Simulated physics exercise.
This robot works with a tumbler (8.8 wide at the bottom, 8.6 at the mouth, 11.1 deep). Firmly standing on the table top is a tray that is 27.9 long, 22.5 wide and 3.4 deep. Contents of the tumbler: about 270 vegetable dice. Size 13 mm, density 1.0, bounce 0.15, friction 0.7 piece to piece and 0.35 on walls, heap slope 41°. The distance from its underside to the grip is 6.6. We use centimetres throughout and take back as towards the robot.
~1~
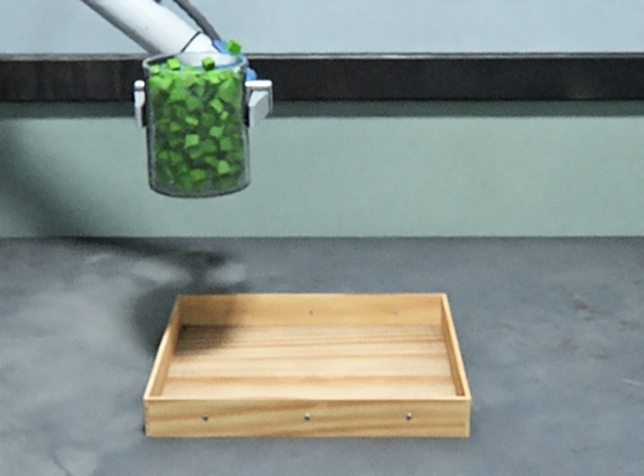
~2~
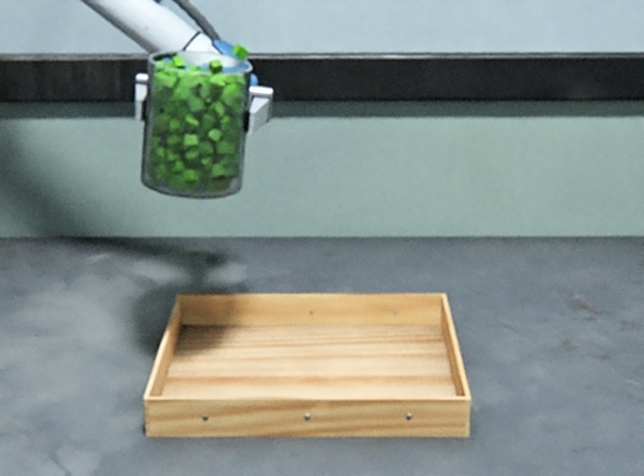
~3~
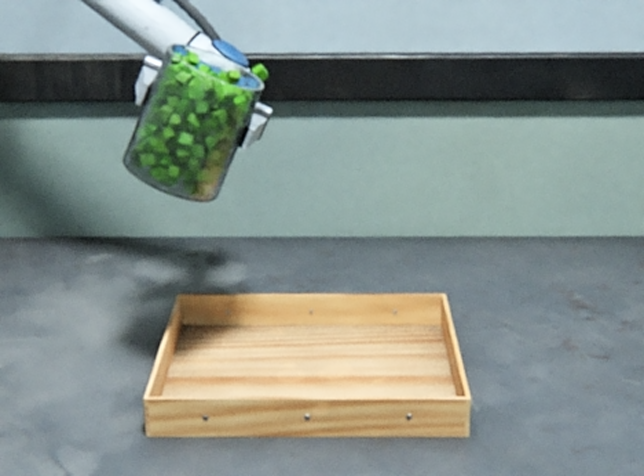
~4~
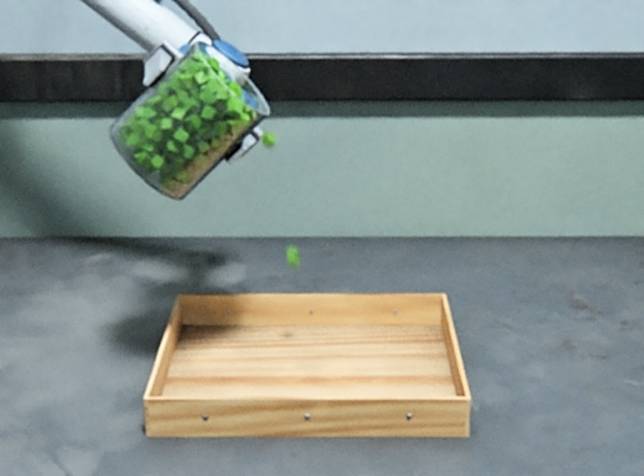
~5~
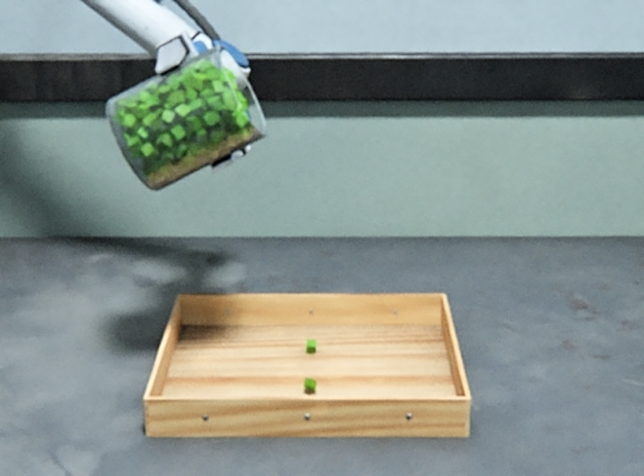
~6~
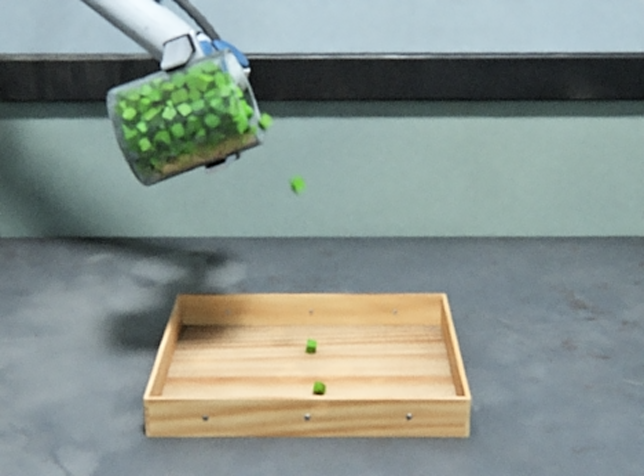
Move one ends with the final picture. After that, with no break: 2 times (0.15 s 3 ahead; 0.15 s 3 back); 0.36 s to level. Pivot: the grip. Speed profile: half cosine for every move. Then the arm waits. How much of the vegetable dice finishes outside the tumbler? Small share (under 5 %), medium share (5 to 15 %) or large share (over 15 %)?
A medium share.
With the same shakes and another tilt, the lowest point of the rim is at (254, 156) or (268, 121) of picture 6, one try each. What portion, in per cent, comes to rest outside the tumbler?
Roughly 30 per cent, then roughly 5 per cent.
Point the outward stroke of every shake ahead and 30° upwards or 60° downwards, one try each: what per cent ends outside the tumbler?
You'd get some 10 per cent with the first setting and some 5 per cent with the second.
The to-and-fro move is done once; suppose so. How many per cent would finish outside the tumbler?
Then roughly 10 percent.
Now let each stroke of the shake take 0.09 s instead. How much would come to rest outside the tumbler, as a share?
That gives about 25 percent.
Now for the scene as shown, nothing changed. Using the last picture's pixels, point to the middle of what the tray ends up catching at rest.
About (345, 365).
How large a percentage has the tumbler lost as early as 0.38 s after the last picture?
About 10 per cent.
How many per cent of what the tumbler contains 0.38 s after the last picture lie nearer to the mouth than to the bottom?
That share comes to roughly 45 percent.
Then, 0.38 s on, tilted 70° forward, highest piece 29 above the table; 246 in the tumbler, 11 in the tray, 9 in flight or on a rim.
Then, 0.77 s on, tilted 39° forward, highest piece 29 above the table; 240 in the tumbler, 24 in the tray, 2 in flight or on a rim.
Then, 1.16 s on, level, highest piece 31 above the table; 240 in the tumbler, 26 in the tray.
Then, 2.21 s on, level, highest piece 31 above the table; 240 in the tumbler, 26 in the tray.
In the end, 240 in the tumbler, 26 in the tray. That is 10 % outside the tumbler.
